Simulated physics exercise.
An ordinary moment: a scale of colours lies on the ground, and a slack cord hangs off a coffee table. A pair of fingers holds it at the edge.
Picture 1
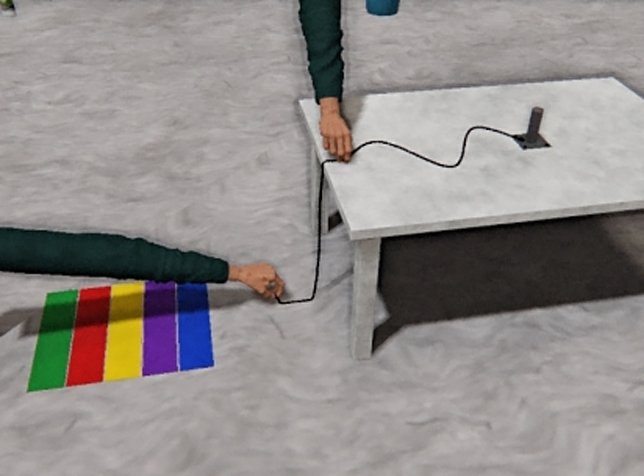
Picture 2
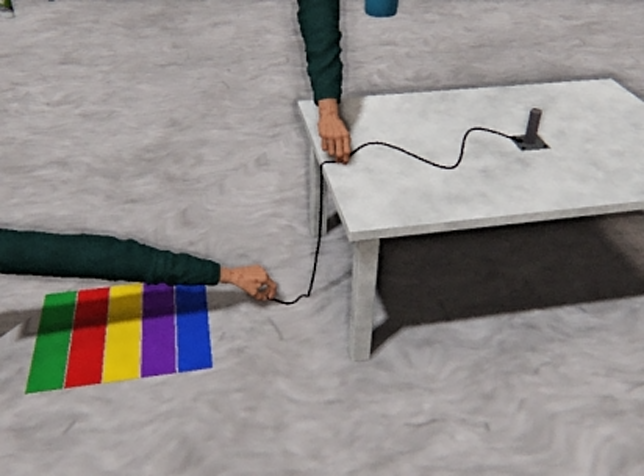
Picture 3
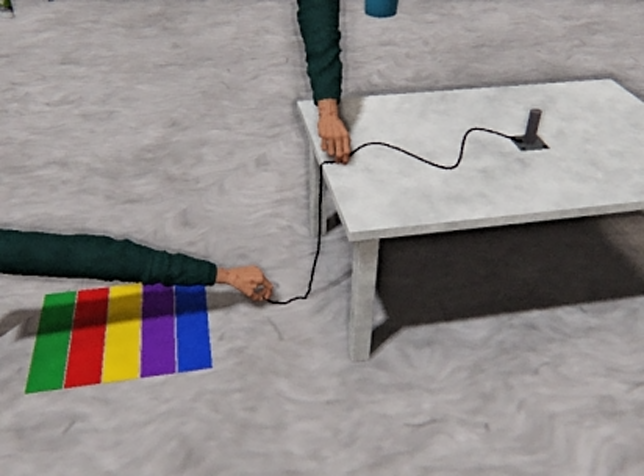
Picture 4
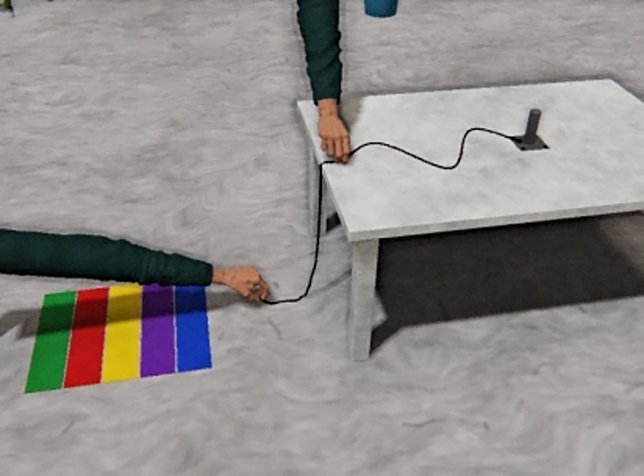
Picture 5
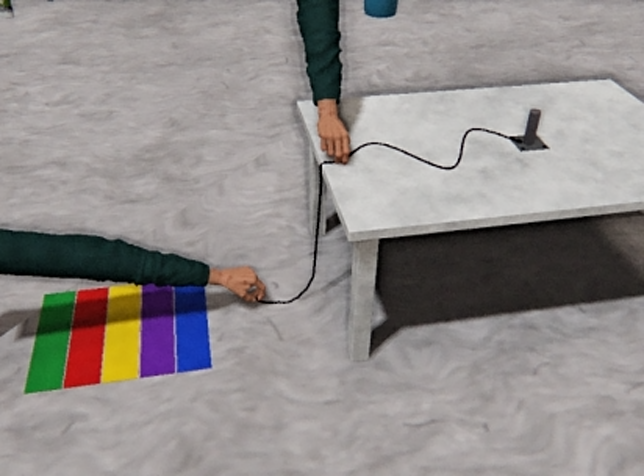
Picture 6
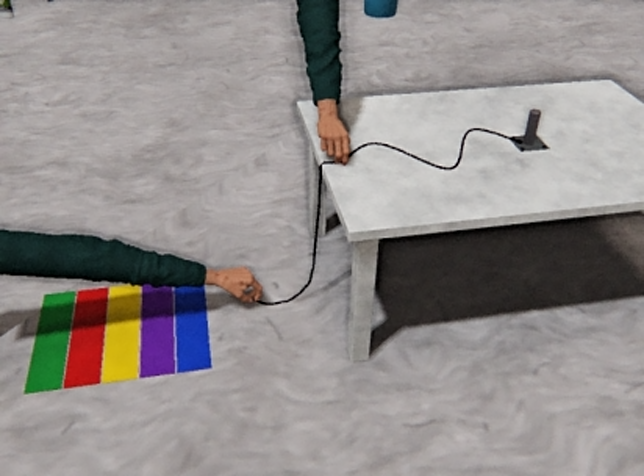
On pale ground by a white table, one hand pinning a black cord at the edge, another drawing its end slightly left.
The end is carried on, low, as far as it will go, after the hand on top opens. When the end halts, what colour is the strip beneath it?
Green.
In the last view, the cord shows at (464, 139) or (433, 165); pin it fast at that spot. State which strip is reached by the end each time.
The first place gives red, the second gives yellow.
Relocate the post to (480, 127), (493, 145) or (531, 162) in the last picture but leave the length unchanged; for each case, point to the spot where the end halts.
Taking the tries in turn, you get (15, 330), (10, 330) and (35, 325).
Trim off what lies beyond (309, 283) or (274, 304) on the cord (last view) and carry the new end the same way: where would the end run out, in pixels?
Result 1: (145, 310). Result 2: (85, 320).
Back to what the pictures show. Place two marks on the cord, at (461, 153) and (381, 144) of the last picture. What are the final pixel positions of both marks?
End positions: About (418, 154) and about (306, 175).
A little later, end near (103, 317); over red.
Next, end near (70, 321); over red.
When it is tight, end near (51, 324); over green. The green one.
